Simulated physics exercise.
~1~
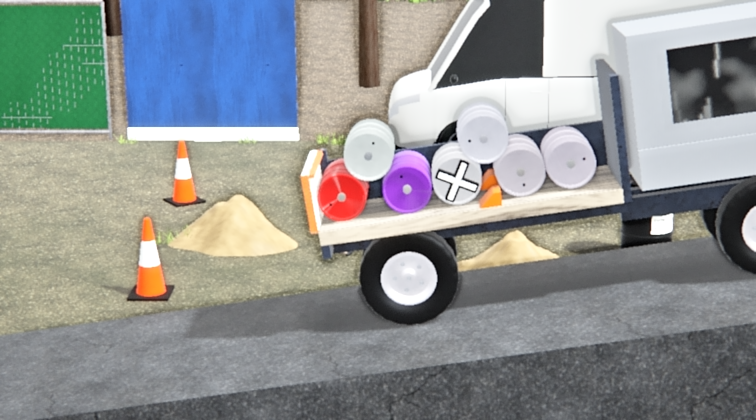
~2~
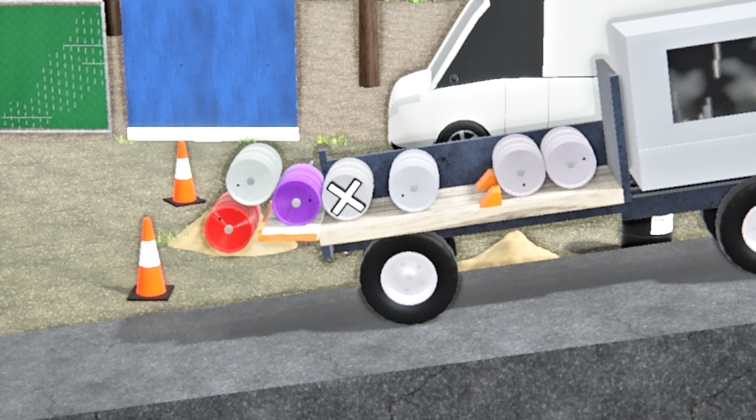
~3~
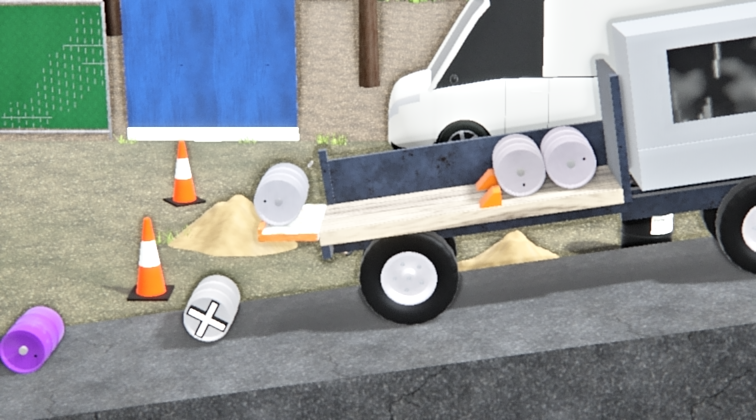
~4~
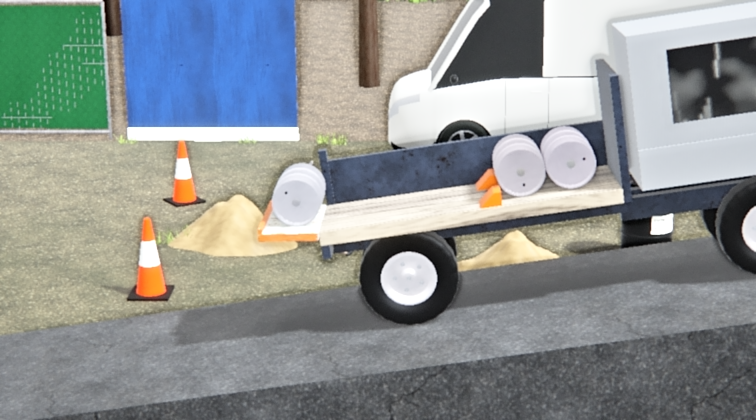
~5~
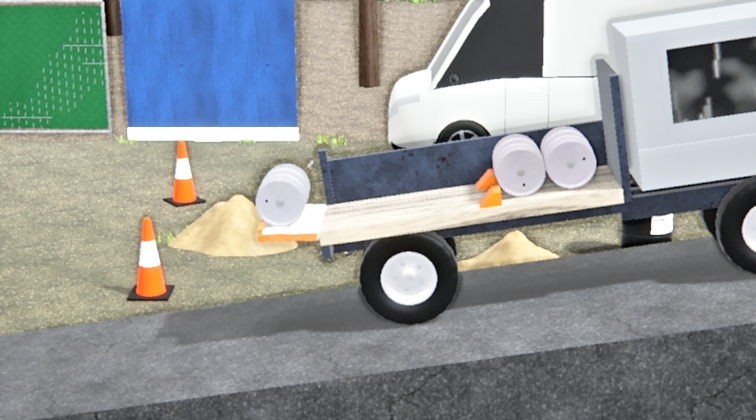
Kegs rolling left off a sloping truck bed as the tailgate drops, one stopping on the gate, two staying behind the chock.
